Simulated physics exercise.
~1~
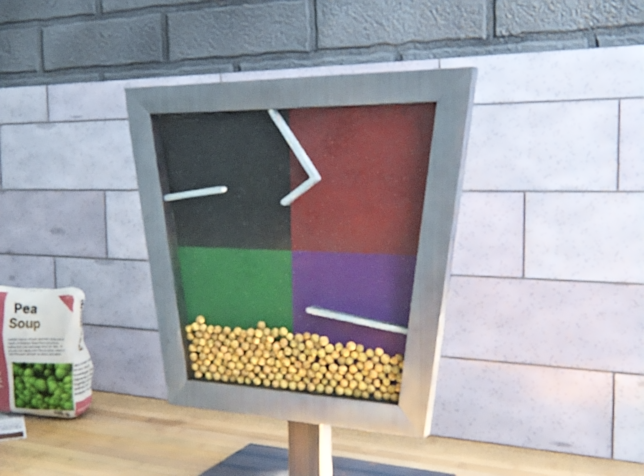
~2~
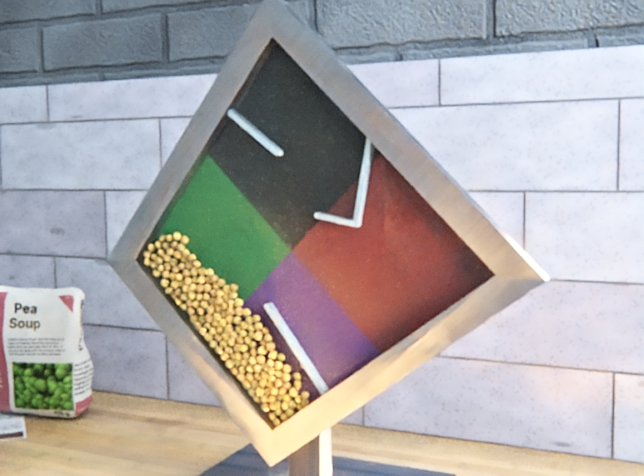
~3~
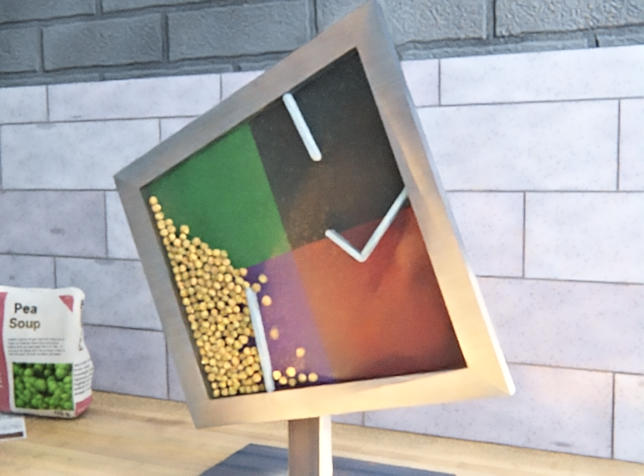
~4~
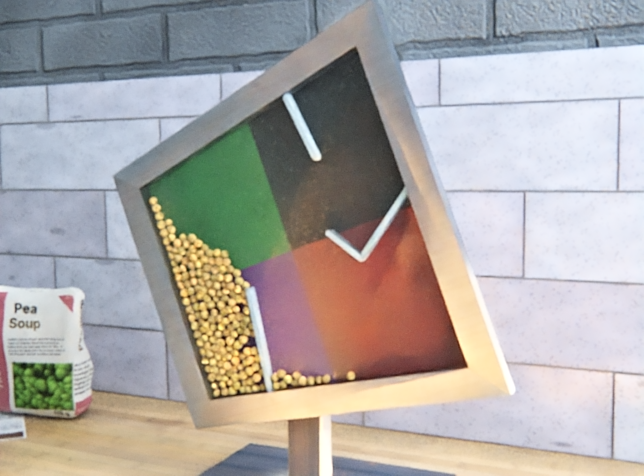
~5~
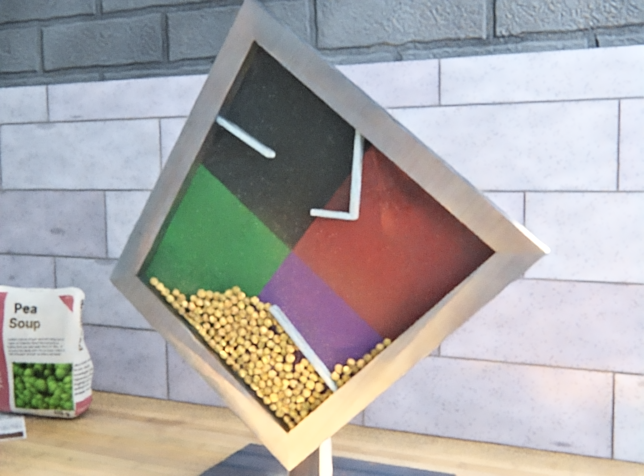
A square framed case with four coloured quarters turned clockwise, its pale beads piling to the left as some spilled past a white bar, then paused and swung partway back, leaving them heaped in the bottom corner across purple and some green.
